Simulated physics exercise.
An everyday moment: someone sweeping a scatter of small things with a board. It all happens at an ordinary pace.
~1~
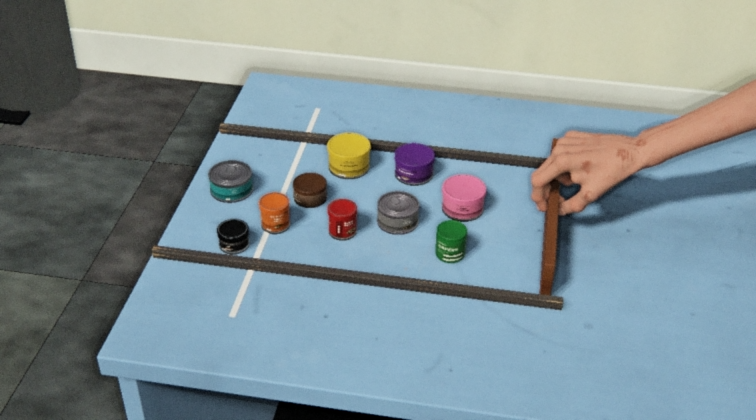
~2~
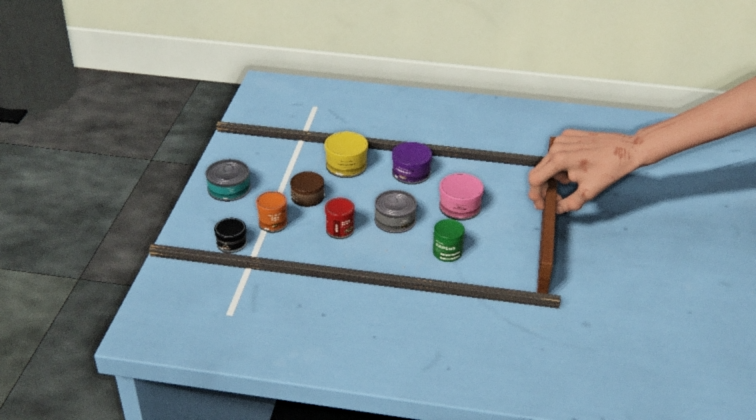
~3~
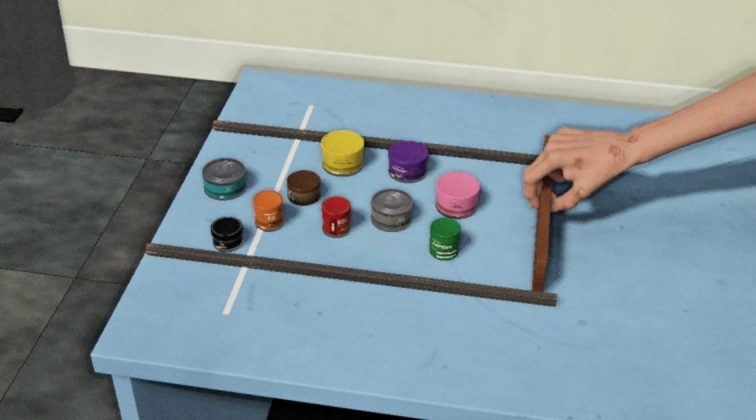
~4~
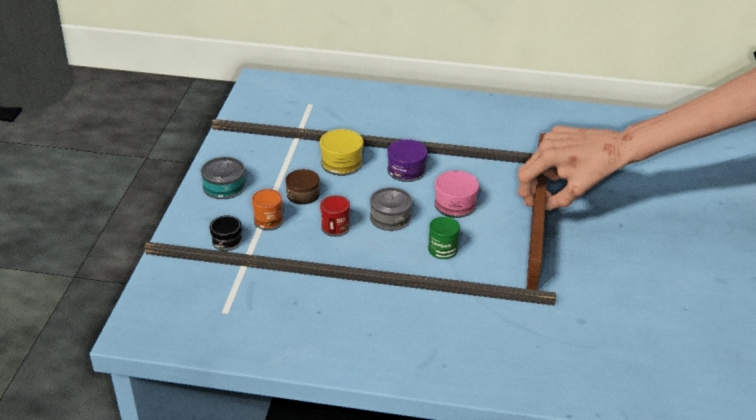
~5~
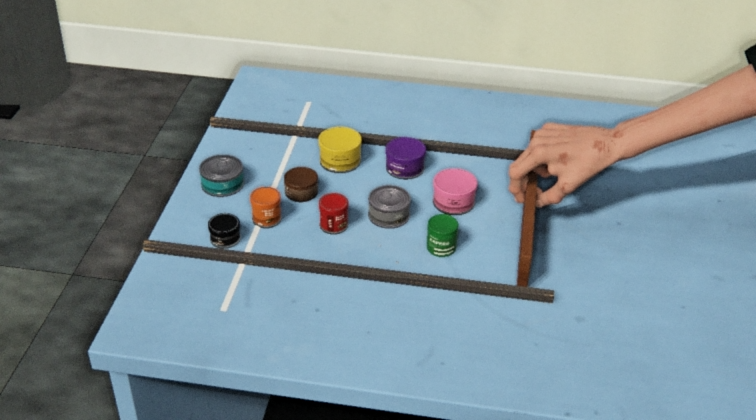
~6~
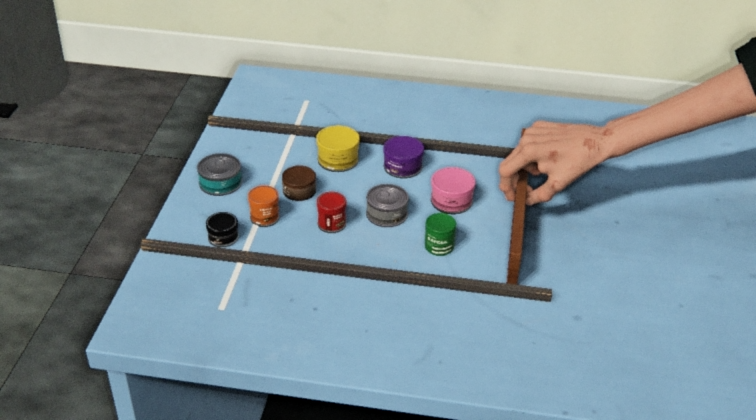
On a blue table, a hand slides a brown board slightly left toward scattered colourful pots.
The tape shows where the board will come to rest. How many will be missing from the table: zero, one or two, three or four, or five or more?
The number that fall off is zero.
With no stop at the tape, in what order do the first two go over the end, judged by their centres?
Earliest first: The turquoise tin, the yellow tin.
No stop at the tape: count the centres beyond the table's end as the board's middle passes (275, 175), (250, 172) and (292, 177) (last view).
In that order 0, 1 and 0.
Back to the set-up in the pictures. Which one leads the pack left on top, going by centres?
Foremost is the turquoise tin.
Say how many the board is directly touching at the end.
In contact: 4.
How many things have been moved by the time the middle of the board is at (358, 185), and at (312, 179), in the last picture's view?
First 6, then 8.
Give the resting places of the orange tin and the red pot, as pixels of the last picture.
First (209, 194), then (215, 212).
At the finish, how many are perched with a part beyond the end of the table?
Overhanging: 1.
A little later, none off yet; turquoise tin at rest near (220, 175); black pot at rest near (223, 230); orange tin at rest near (264, 206).
Next, none off yet; turquoise tin at rest near (220, 175); black pot at rest near (223, 230); orange tin shifted about its own width near (243, 200).
When it is over, the number that fall off is zero.
